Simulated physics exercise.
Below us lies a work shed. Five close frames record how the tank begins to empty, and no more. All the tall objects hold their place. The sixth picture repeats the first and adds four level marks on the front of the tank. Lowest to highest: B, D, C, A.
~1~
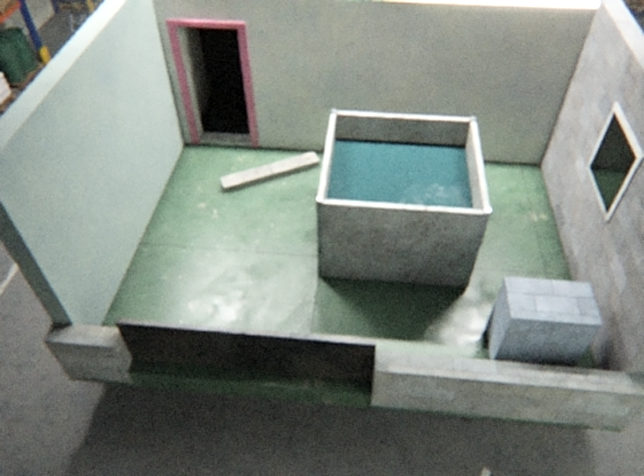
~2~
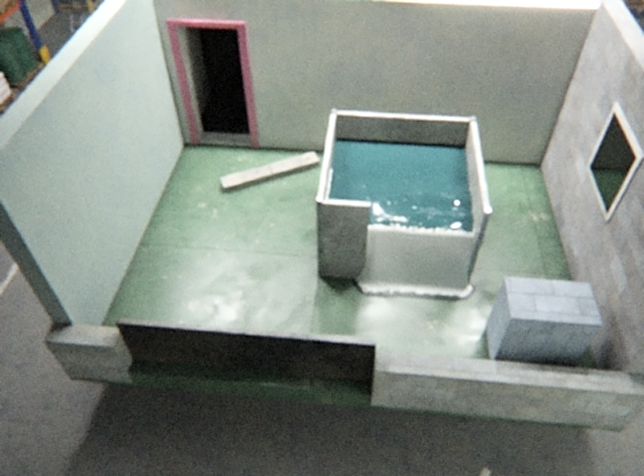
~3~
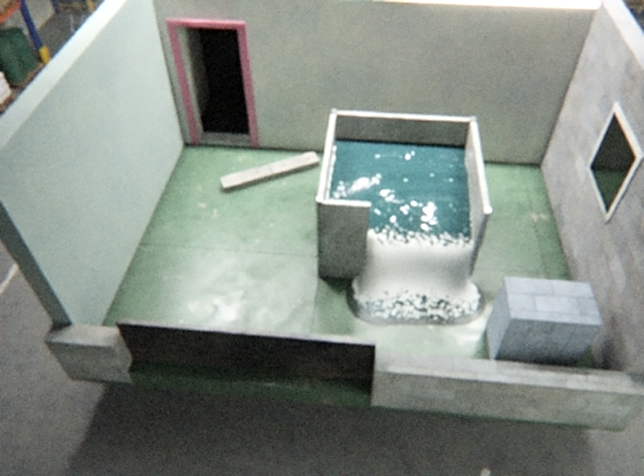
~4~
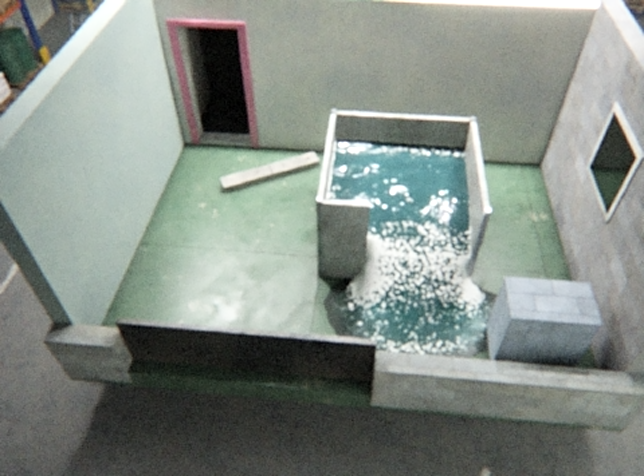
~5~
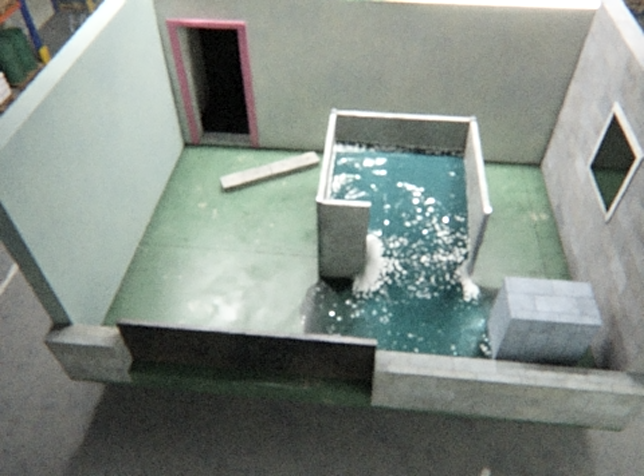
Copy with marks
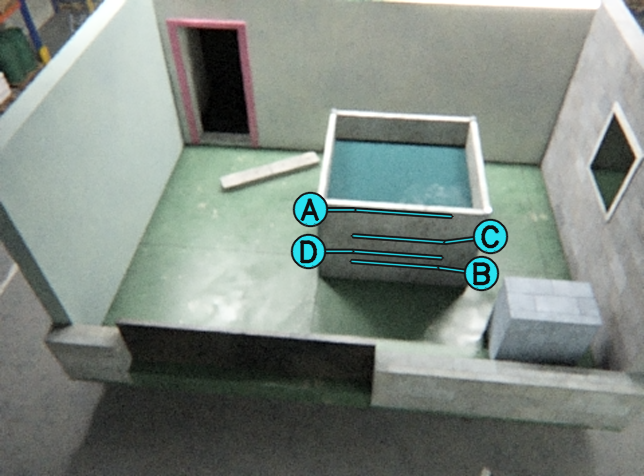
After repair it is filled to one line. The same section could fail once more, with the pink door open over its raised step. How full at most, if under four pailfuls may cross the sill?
B will do.
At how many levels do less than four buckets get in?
One of them.
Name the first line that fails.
It is D.
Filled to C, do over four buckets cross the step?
Yes.
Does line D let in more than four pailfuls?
Yes, that goes wrong.
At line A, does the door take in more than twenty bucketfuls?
Yes.
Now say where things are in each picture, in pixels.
Water in the tank at rest, its middle at (400, 181); foot of the pink doorway at (226, 145); shut gate at (246, 337), in the first picture.
In the second picture, 2 % of the ground under water, visible out to (468, 291).
In the third picture, 5 % of the ground under water, visible out to (359, 309).
In the fourth picture, 10 % of the ground under water, visible out to (481, 321).
Water covers 16 % of the ground, its front hidden from here, in the fifth picture.
In cyan, A at (402, 213); B at (395, 264); C at (398, 239); D at (396, 254); from the bottom up B, D, C, A.
Choosing A, dozens of bucketfuls pour in.
Choosing B, a bucket or two gets in.
Choosing C, dozens of bucketfuls pour in.
Choosing D, about 10 bucketfuls get in.
